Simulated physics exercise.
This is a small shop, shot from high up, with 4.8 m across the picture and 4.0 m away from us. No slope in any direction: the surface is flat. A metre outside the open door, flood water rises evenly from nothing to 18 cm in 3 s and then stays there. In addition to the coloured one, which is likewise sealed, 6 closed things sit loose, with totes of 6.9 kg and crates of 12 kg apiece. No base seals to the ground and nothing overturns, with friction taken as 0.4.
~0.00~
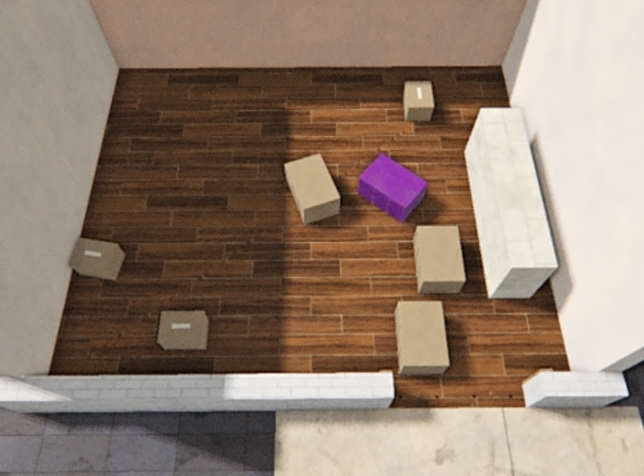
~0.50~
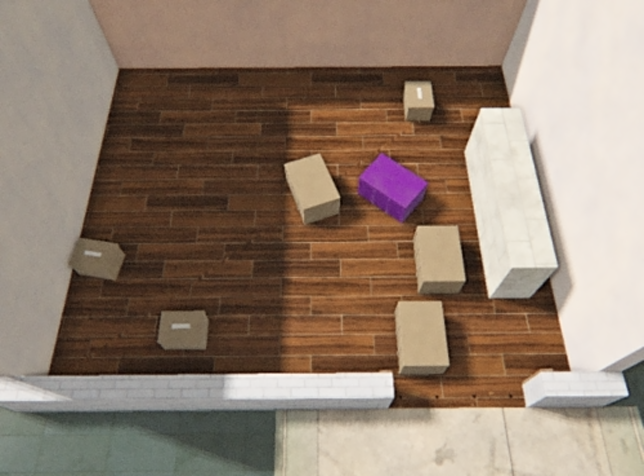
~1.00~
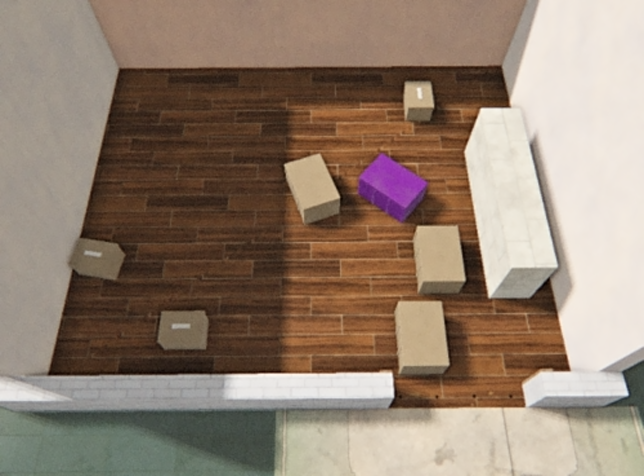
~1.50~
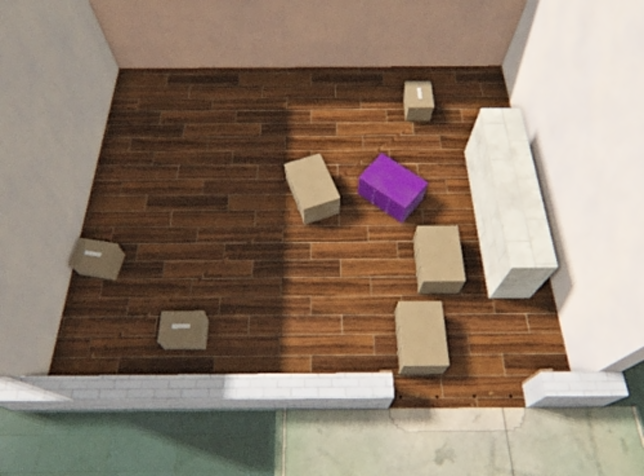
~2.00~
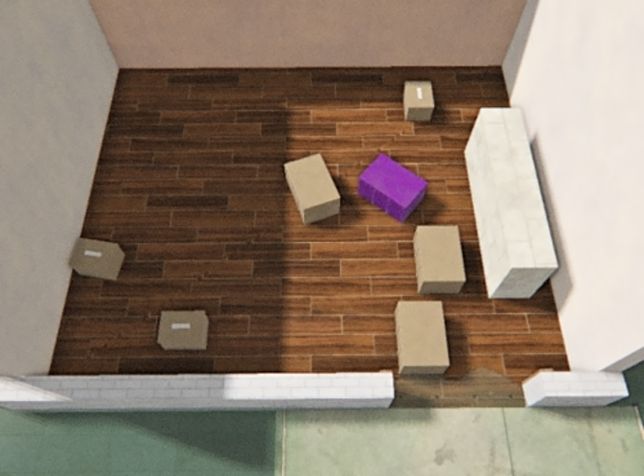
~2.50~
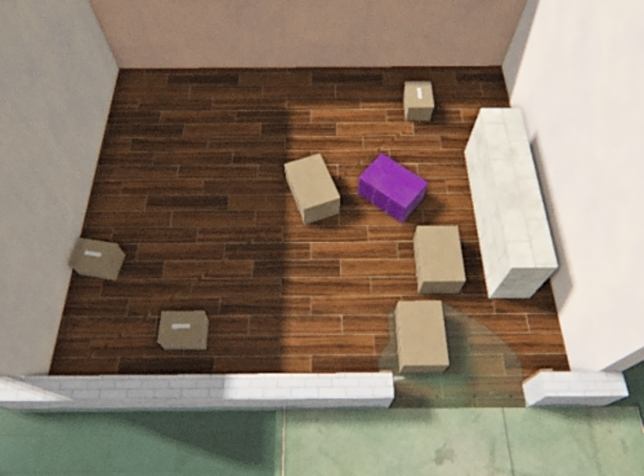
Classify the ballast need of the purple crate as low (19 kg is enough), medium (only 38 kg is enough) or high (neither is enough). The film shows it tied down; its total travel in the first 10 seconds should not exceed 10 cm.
Medium.
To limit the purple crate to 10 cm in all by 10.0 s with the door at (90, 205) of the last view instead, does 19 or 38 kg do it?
There even the lighter works.
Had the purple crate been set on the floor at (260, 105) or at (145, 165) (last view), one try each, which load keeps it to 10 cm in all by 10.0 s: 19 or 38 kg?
For the first spot only the heavier suffices, for the second the lighter suffices.
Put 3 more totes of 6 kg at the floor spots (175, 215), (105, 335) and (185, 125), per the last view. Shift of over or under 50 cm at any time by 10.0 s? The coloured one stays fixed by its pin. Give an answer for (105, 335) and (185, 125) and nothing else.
Taking them in order, the first is inside the line and the second is inside the line.
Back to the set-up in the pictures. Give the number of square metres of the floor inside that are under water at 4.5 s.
About 6.5 m2 is covered.
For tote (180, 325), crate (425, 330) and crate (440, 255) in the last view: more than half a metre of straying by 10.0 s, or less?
In order: Within the mark, above the mark, above the mark.
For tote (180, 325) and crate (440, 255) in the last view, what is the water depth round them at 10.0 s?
I'd put it at 2 cm and 7 cm respectively.
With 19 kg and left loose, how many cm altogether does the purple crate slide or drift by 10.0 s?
All together it comes to about 200 cm.
After 3.5 s the purple crate would be 0 cm from its start with 19 kg and 0 cm from its start with 38 kg; 0 cm of water round it then.
After 4.5 s the purple crate would be 3 cm from its start with 19 kg and 0 cm from its start with 38 kg; 3 cm of water round it then.
After 7.0 s the purple crate would be 77 cm from its start with 19 kg and 0 cm from its start with 38 kg; 6 cm of water round it then.
After 10.0 s the purple crate would be 168 cm from its start with 19 kg and 0 cm from its start with 38 kg; 6 cm of water round it then.
